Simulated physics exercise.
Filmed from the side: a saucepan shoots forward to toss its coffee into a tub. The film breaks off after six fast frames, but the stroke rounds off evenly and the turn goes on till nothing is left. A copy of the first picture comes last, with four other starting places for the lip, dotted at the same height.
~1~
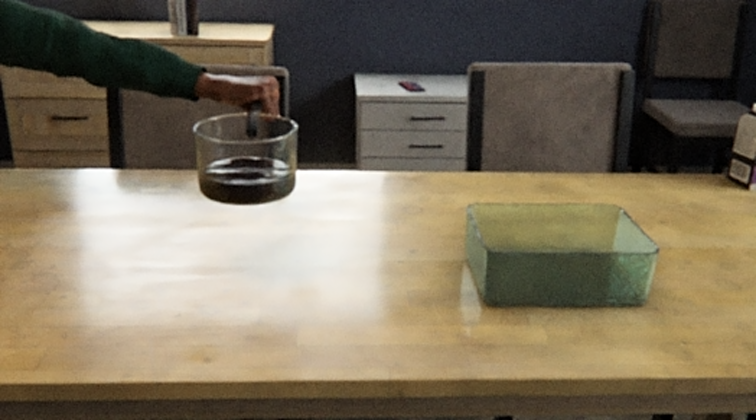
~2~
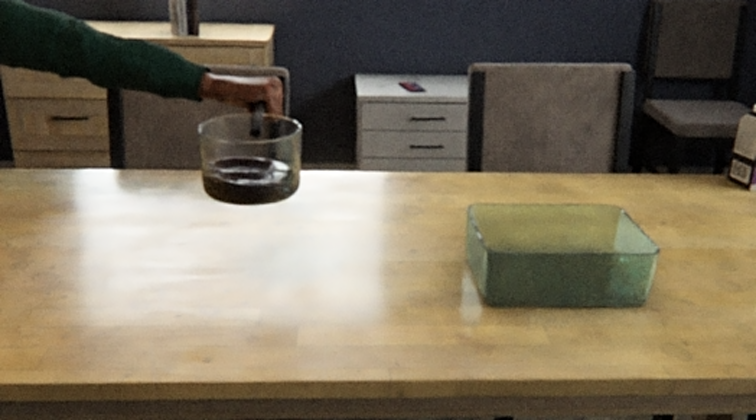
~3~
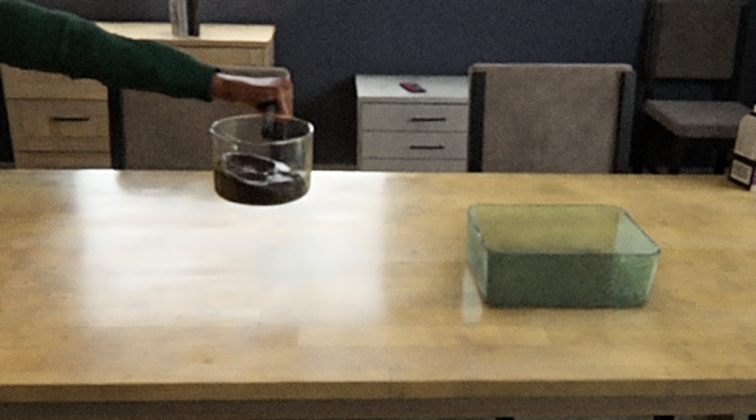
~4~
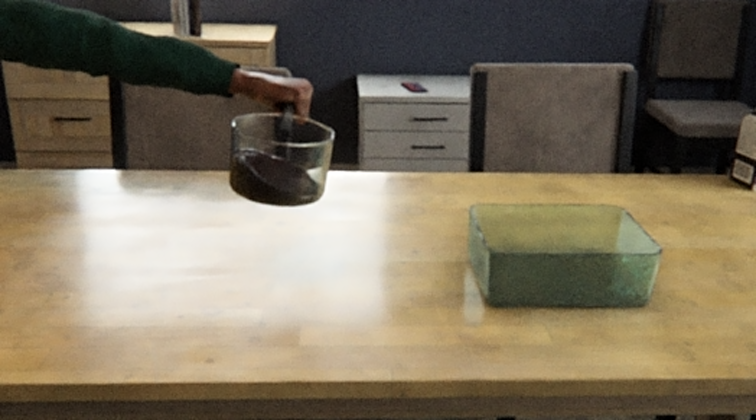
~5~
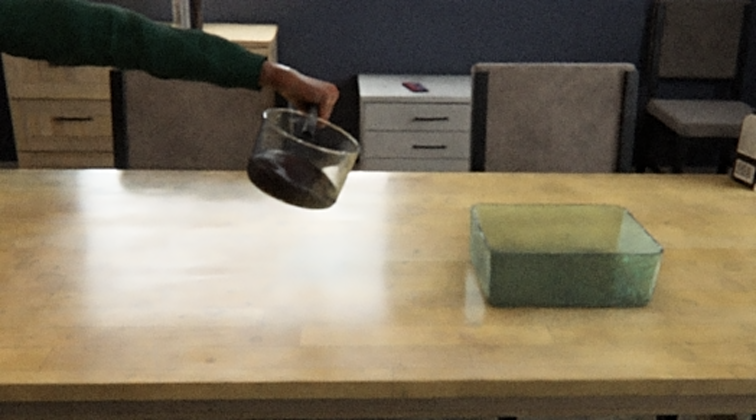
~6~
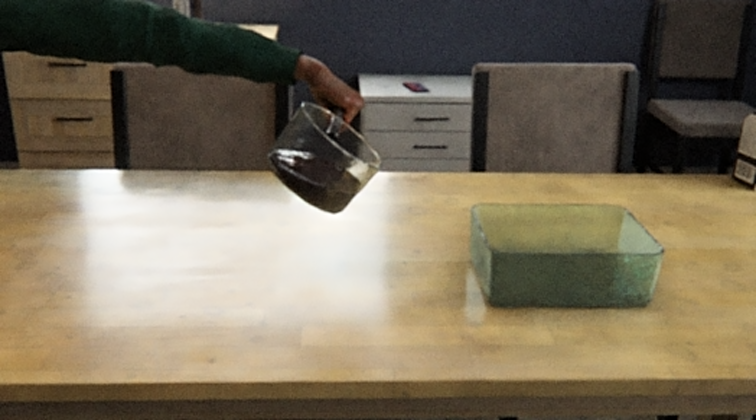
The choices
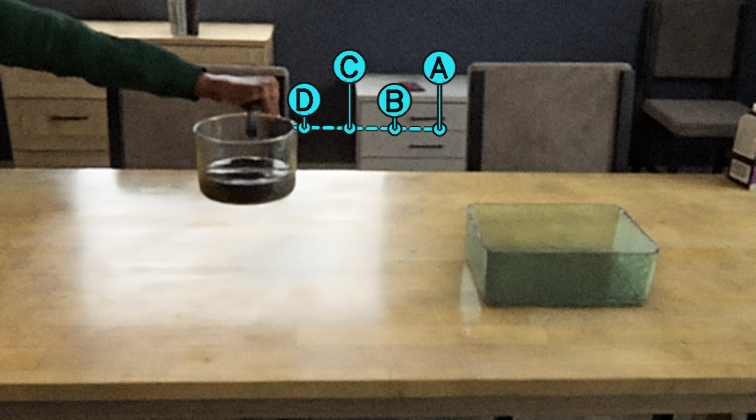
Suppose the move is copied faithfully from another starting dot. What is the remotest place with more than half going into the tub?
Go for C.
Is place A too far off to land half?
No, not at all.
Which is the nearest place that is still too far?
Here it is place D.
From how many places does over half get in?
Three.
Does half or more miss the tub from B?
No, that is safe.
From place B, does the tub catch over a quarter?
Yes, clearly.
On the marked copy, A at (439, 129); B at (394, 128); C at (349, 128); D at (304, 127).
With A, about 90 % lands in the tub, 9 % falls short.
With B, about 82 % lands in the tub, 2 % falls short and 16 % goes beside or beyond.
With C, about 73 % lands in the tub, 18 % falls short and 9 % goes beside or beyond.
With D, about 16 % lands in the tub, 81 % falls short and 3 % goes beside or beyond.
